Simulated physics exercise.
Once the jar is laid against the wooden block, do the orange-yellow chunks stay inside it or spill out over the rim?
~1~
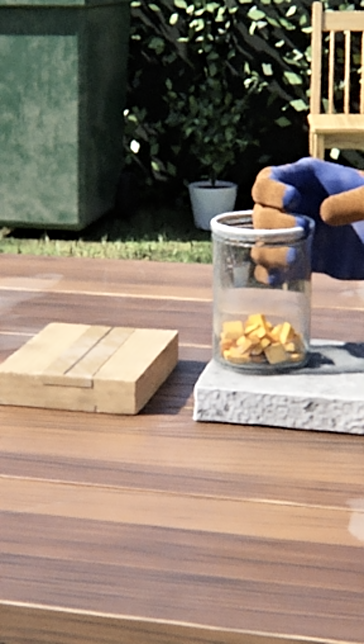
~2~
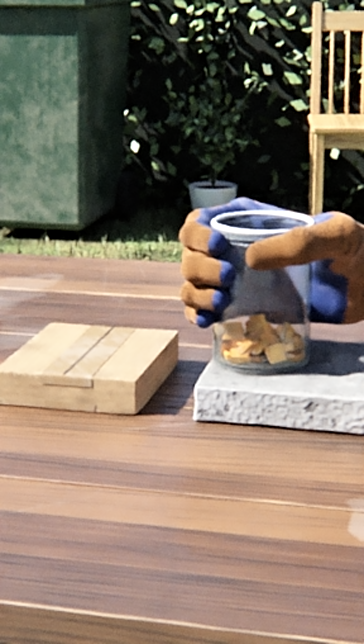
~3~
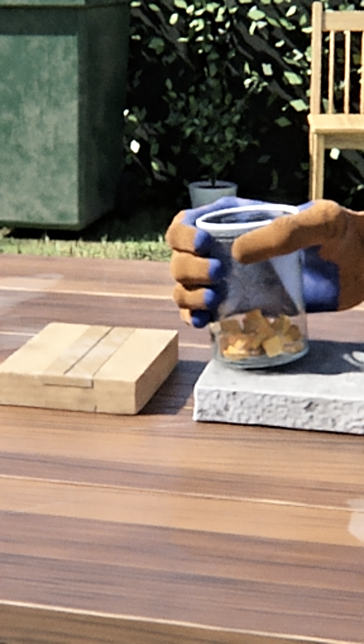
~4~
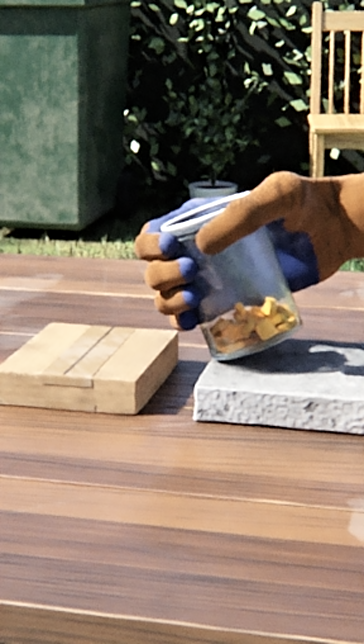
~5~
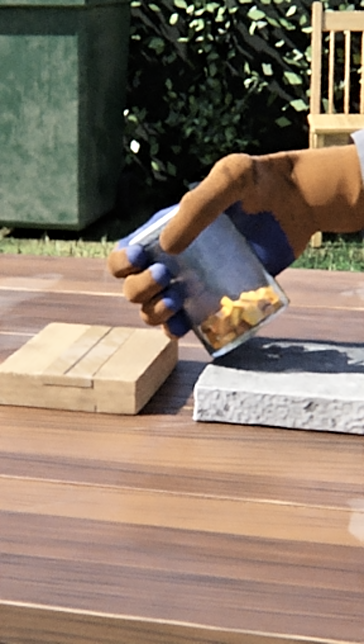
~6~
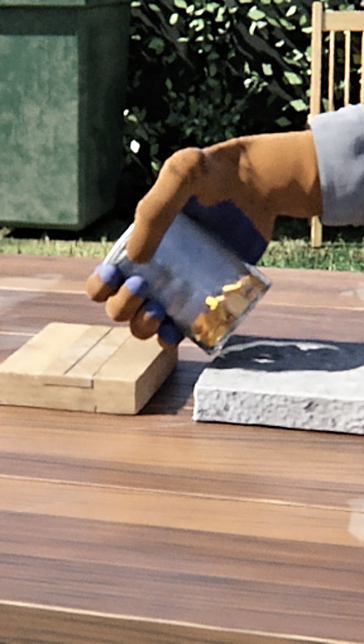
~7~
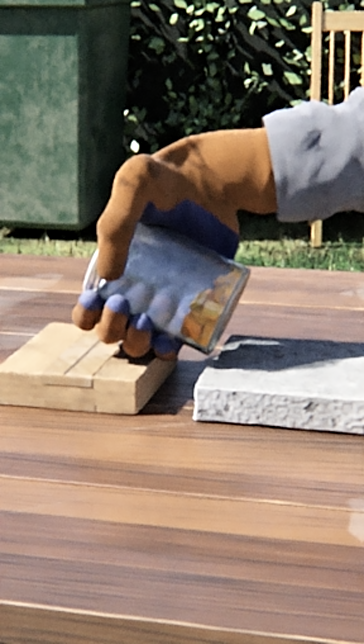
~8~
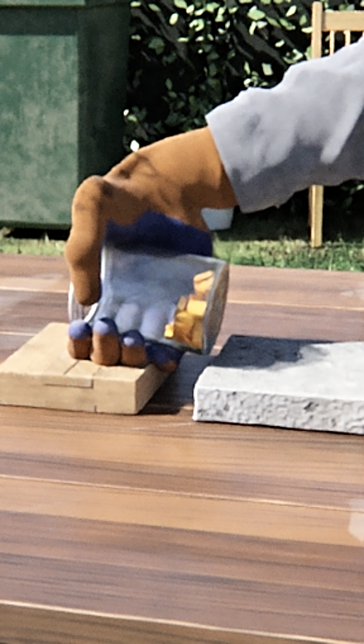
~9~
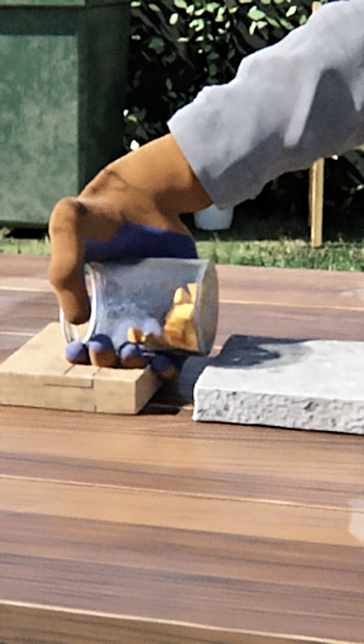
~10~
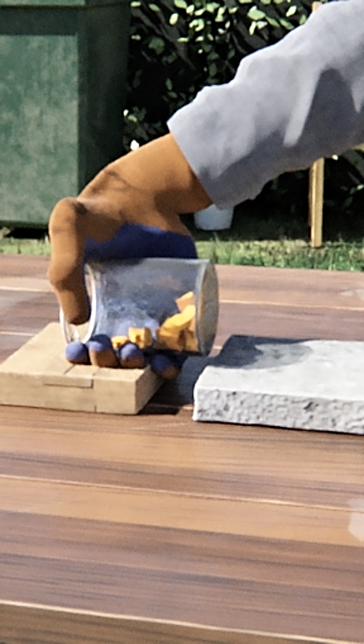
The chunks stay inside the jar. They slump along its lower side near the base, and none of them passes the rim.
